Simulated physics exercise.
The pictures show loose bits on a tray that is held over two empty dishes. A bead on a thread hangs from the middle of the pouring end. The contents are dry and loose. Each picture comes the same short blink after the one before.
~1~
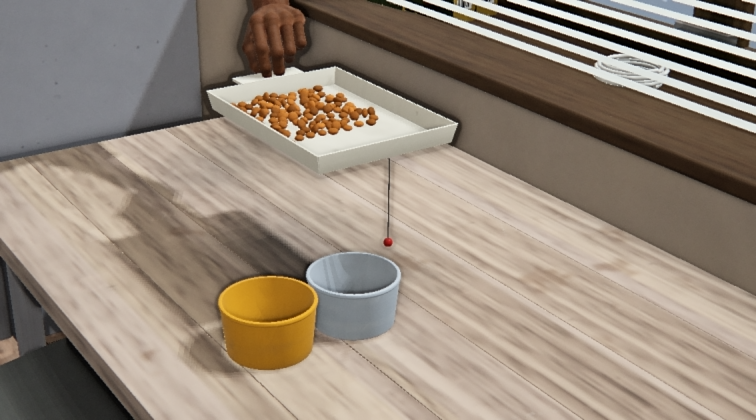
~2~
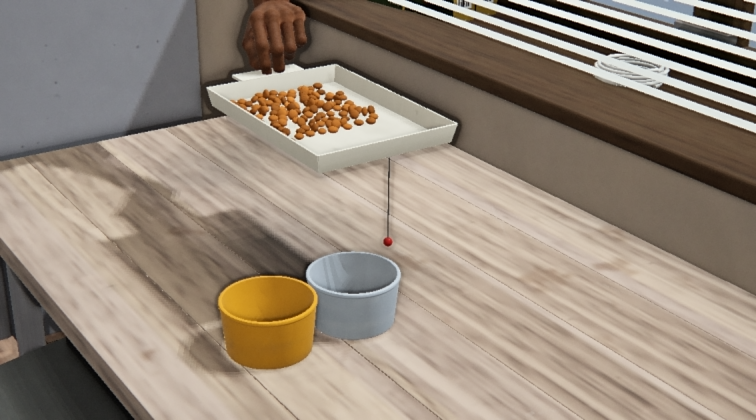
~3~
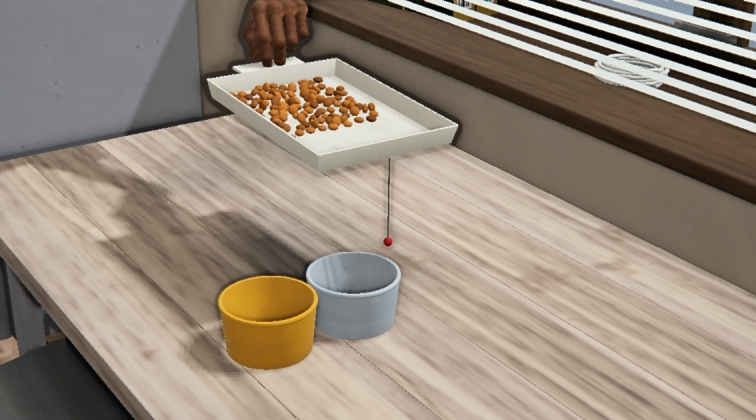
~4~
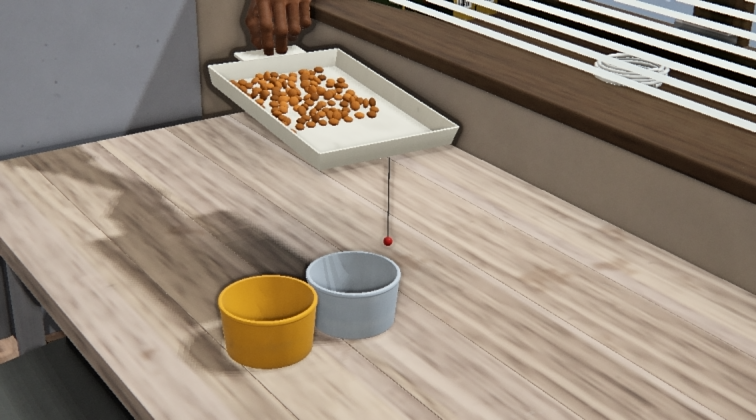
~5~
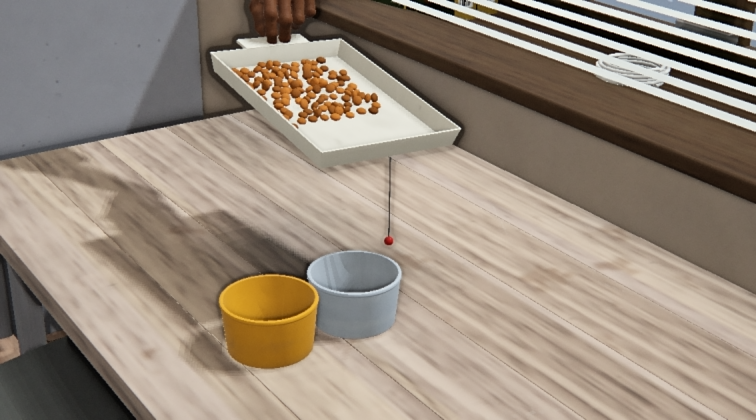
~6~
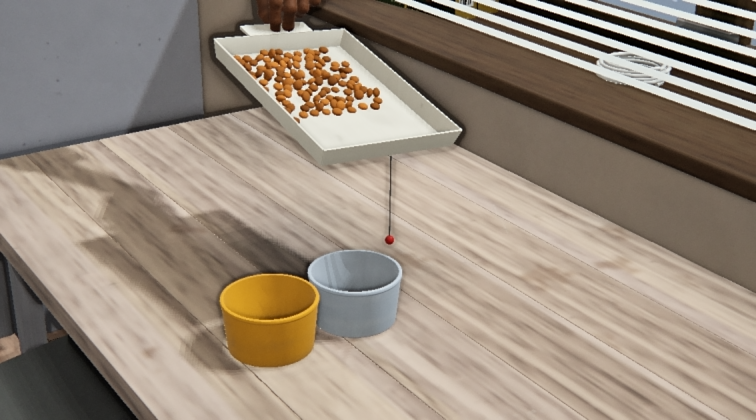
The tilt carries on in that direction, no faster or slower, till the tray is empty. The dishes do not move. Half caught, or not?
They take under half between them.
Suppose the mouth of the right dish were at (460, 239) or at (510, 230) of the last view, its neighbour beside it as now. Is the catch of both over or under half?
First more than half, then the larger part.
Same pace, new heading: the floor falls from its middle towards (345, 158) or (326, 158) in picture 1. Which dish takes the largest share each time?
The first try: The right one. The second: Right.
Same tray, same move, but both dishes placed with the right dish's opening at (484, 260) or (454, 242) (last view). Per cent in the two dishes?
First some 50, then 80 per cent.
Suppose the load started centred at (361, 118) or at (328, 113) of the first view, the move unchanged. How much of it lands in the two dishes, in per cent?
First some 0, then 0 per cent.
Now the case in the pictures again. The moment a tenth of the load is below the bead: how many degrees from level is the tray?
Roughly 65°.
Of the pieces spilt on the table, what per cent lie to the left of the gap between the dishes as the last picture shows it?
Some 0 per cent.
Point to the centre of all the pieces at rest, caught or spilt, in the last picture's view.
Near (476, 297).
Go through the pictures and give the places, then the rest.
Corners of the pouring end near (319, 154) and (452, 123), level; middle of the load near (306, 113), bits of cat kibble; left dish near (293, 339); right dish near (379, 310); bead on its thread near (388, 242), in the first picture.
Corners of the pouring end near (319, 153) and (452, 123), level; middle of the load near (306, 110), in the second picture.
Corners of the pouring end near (320, 153) and (452, 124), tipped barely, lowest at the right corner; middle of the load near (306, 106), in the third picture.
Corners of the pouring end near (321, 151) and (453, 126), tipped a little, lowest at the right corner; middle of the load near (307, 98), in the fourth picture.
Corners of the pouring end near (323, 149) and (455, 127), tipped a little, lowest at the right corner; middle of the load near (309, 90), in the fifth picture.
Corners of the pouring end near (325, 147) and (456, 128), tipped a little, lowest at the right corner; middle of the load near (311, 81); left dish near (294, 337); right dish near (380, 308), in the sixth picture.
Shortly afterwards, tray tipped steeply; the bulk on the tray; only a few outside both; a little in the air.
Next, tray tipped right over; near half on the tray; near half outside both; only a few in the air.
Some moments later, tray tipped past a quarter turn; the whole lot outside both.
In the end, tray tipped past a quarter turn; none at all in the left dish; none at all in the right dish; the whole lot outside both.
